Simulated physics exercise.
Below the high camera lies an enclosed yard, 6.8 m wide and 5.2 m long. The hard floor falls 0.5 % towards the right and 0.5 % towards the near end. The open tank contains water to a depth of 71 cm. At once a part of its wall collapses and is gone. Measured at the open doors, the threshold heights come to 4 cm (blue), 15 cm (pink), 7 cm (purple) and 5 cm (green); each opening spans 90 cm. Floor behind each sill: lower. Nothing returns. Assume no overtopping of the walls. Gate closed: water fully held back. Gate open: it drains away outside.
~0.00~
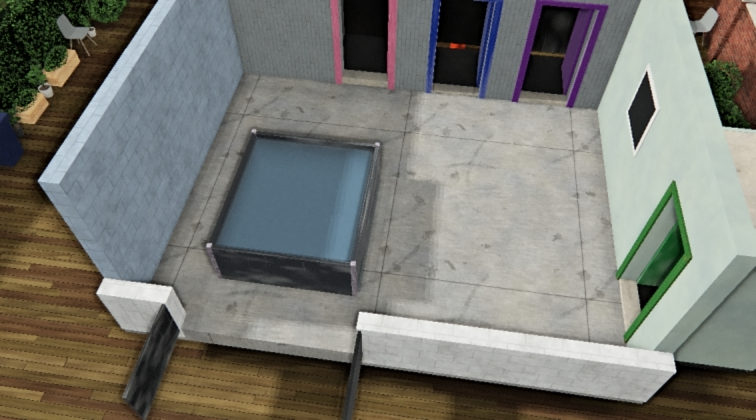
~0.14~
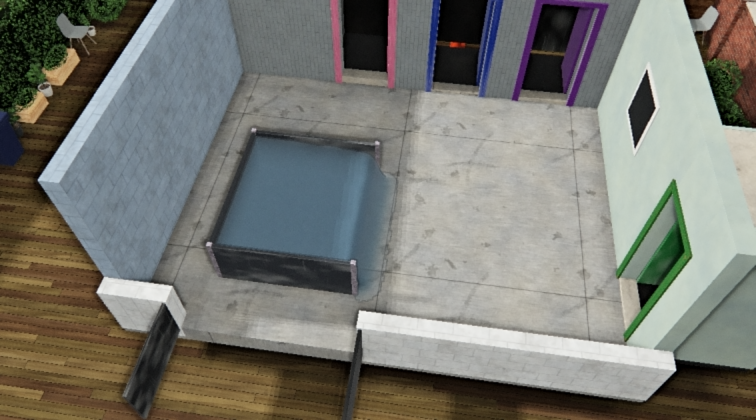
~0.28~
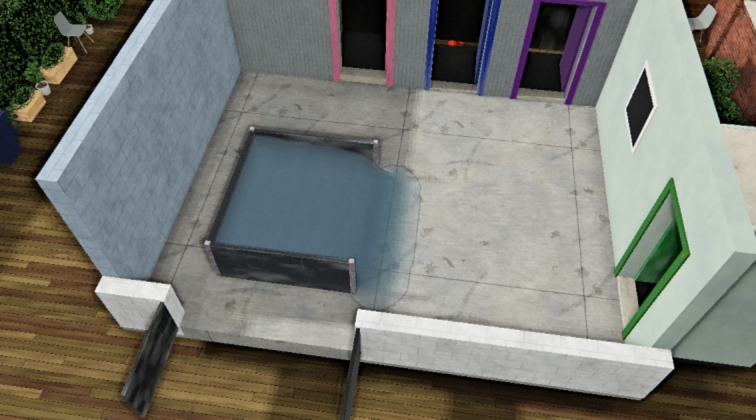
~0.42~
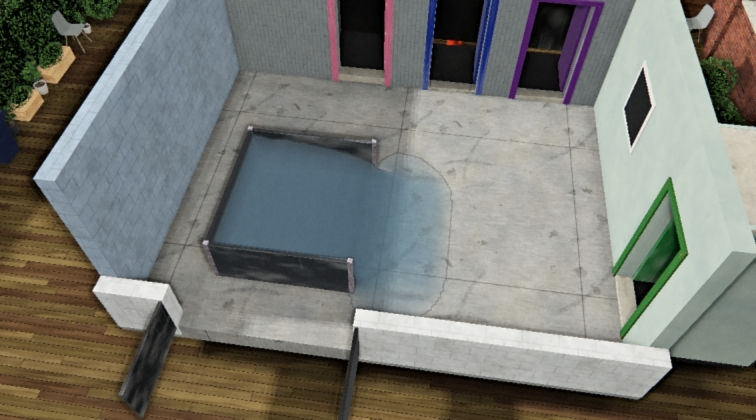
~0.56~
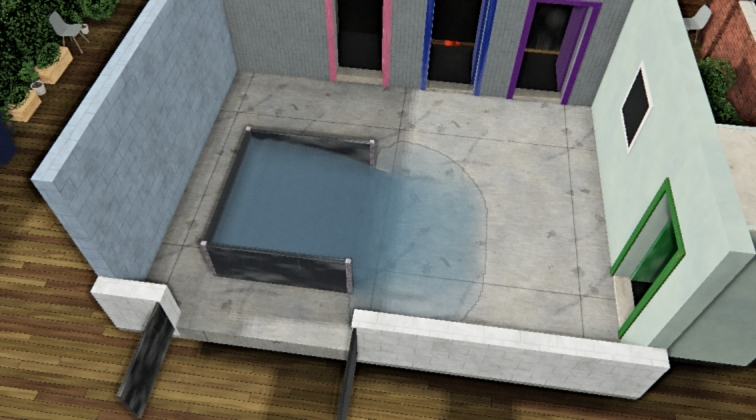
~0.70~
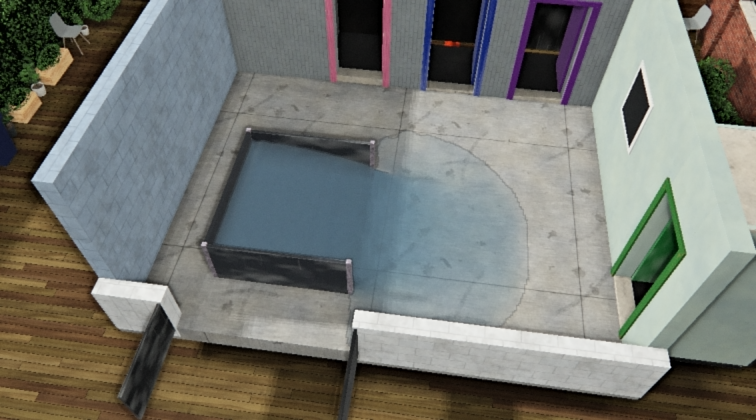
Water pours from an open tank in a walled yard as its right side vanishes, spreading rightward across the grey concrete floor in a widening, rounded sheet, while the pink, blue, purple and green doorways stand around it.
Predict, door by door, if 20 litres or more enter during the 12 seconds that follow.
At the end, blue door: More than stated; pink door: Less than stated; purple door: More than stated; green door: More than stated.
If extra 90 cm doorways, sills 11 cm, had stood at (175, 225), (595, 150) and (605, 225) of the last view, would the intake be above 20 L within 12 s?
Check each in turn: The first fails, the second succeeds, the third succeeds.
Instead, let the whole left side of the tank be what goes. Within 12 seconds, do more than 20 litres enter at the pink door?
So, pink door: Within bounds.
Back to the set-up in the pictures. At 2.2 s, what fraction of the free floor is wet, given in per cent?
Covered: Roughly 55 %.
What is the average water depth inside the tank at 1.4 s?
Mean depth: Some 34 cm.
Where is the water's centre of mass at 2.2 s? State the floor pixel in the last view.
Around (436, 233).
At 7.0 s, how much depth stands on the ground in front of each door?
Readings (cm): Blue = 8; pink = 5; purple = 12; green = 10.
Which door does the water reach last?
The pink door is last.
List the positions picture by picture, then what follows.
In the first picture, the open tank at (300, 196) is whole and still, 71 cm deep.
In the second picture, water pours out at (365, 220) and has run 1.2 m, to (382, 174); typically 9 cm deep outside, 71 cm at the open tank's back.
In the third picture, the front is at (399, 169), 1.4 m from the gap at (363, 221); 1.7 m2 of floor is under water; 71 cm left at the back of the open tank.
In the fourth picture, water pours out at (362, 222) and has run 1.7 m, to (419, 163); typically 11 cm deep outside, 69 cm at the open tank's back.
In the fifth picture, the front is at (456, 168), 2.1 m from the gap at (360, 222); 5.7 m2 of floor is under water; 61 cm left at the back of the open tank.
In the sixth picture, the front is at (516, 208), 2.6 m from the gap at (360, 223); 8.0 m2 of floor is under water; 60 cm left at the back of the open tank.
After 1.4 s water covers 50 % of the floor and is deepest (32 cm) near (599, 248); blue door not reached, pink door not reached, purple door not reached, green door 14 cm at the sill, 25 L in.
After 2.2 s water covers 55 % of the floor and is deepest (46 cm) near (611, 357); blue door 2 cm at the sill, 0 L in, pink door not reached, purple door 8 cm at the sill, 0 L in, green door 36 cm at the sill, 163 L in.
After 3.5 s water covers 55 % of the floor and is deepest (29 cm) near (583, 113); blue door 2 cm at the sill, 0 L in, pink door not reached, purple door 21 cm at the sill, 49 L in, green door 26 cm at the sill, 431 L in.
After 7.0 s water covers 90 % of the floor and is deepest (12 cm) near (575, 132); blue door 8 cm at the sill, 19 L in, pink door 5 cm at the sill, 0 L in, purple door 12 cm at the sill, 176 L in, green door 10 cm at the sill, 622 L in.
After 12.0 s water covers 100 % of the floor and is deepest (9 cm) near (136, 306); blue door 5 cm at the sill, 45 L in, pink door 4 cm at the sill, 0 L in, purple door 5 cm at the sill, 192 L in, green door 8 cm at the sill, 668 L in.
